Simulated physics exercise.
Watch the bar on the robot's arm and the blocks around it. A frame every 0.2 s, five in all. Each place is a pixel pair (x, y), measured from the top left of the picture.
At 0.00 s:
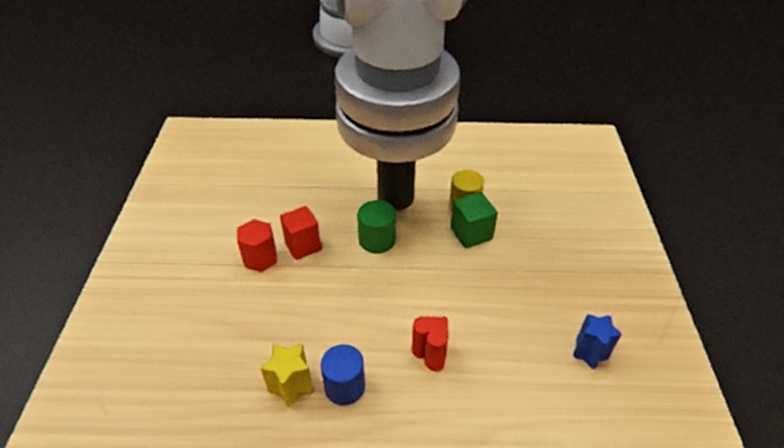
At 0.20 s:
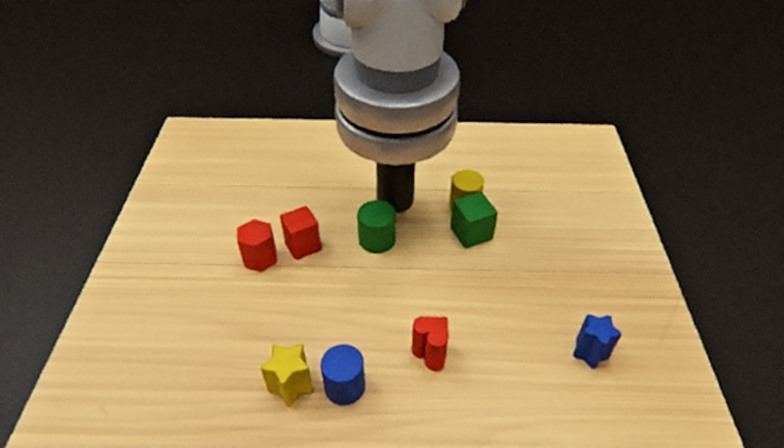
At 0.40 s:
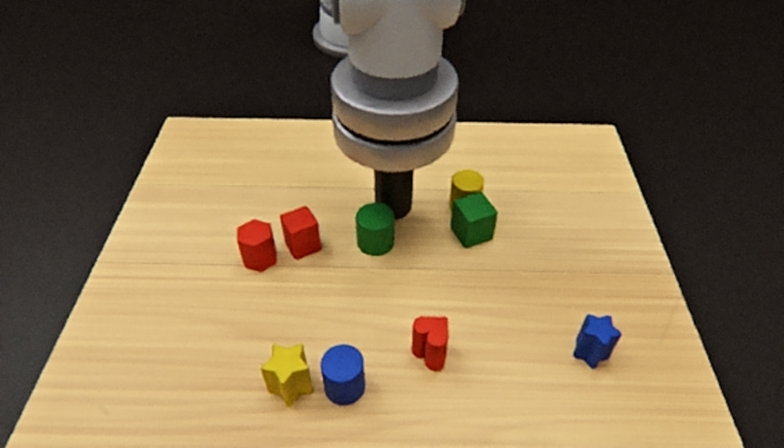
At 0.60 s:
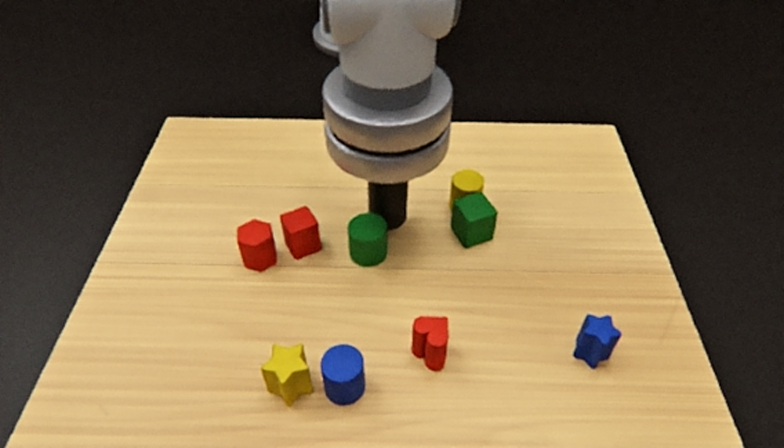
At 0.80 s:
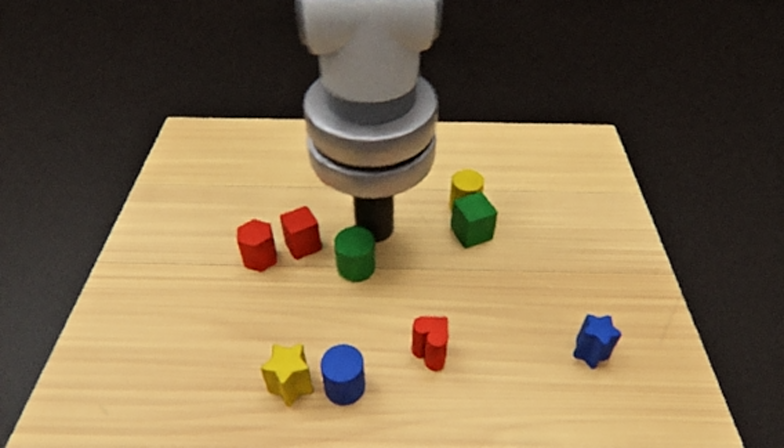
At the start, a robot arm holds a dark bar just behind a green cylinder on a wooden board, with red, yellow, blue and green blocks around it. After barely moving, the bar pushes the cylinder a short way toward the viewer and left, while the other blocks stay still.
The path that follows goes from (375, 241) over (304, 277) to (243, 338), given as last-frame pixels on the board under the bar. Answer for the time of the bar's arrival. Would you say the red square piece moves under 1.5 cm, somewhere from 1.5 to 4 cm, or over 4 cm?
The smallest band: Under 1.5 cm.
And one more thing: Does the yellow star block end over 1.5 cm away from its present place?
It seems not.
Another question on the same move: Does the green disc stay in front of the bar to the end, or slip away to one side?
The bar has lost it.
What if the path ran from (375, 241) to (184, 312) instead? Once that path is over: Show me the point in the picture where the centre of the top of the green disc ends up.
Its top middle: (322, 269).
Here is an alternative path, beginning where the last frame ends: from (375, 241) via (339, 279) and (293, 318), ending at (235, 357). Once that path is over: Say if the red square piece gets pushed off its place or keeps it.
Once the path is done, it remains where it sat before.
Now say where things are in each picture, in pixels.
In the first picture, tip of the bar at (396, 198), middles of tops, red six-sided block at (254, 231), yellow star block at (285, 361), red square piece at (299, 219), green disc at (377, 213).
In the second picture, bar at (395, 200), nothing pushed.
In the third picture, bar at (393, 206), green disc at (375, 215).
In the fourth picture, bar at (388, 217), green disc at (367, 226).
In the fifth picture, bar at (374, 229), red six-sided block at (254, 231), yellow star block at (285, 361), red square piece at (299, 219), green disc at (354, 240).
On the path given first. One third of the way, bar at (325, 252); red square piece at (291, 219), turned 20° clockwise; green disc at (327, 268).
Two thirds of the way, bar at (281, 285); red square piece at (286, 220), turned 35° clockwise; green disc at (316, 285).
At the end, bar at (240, 327); red six-sided block unmoved; yellow star block unmoved; red square piece at (286, 220), turned 35° clockwise; green disc at (316, 285).
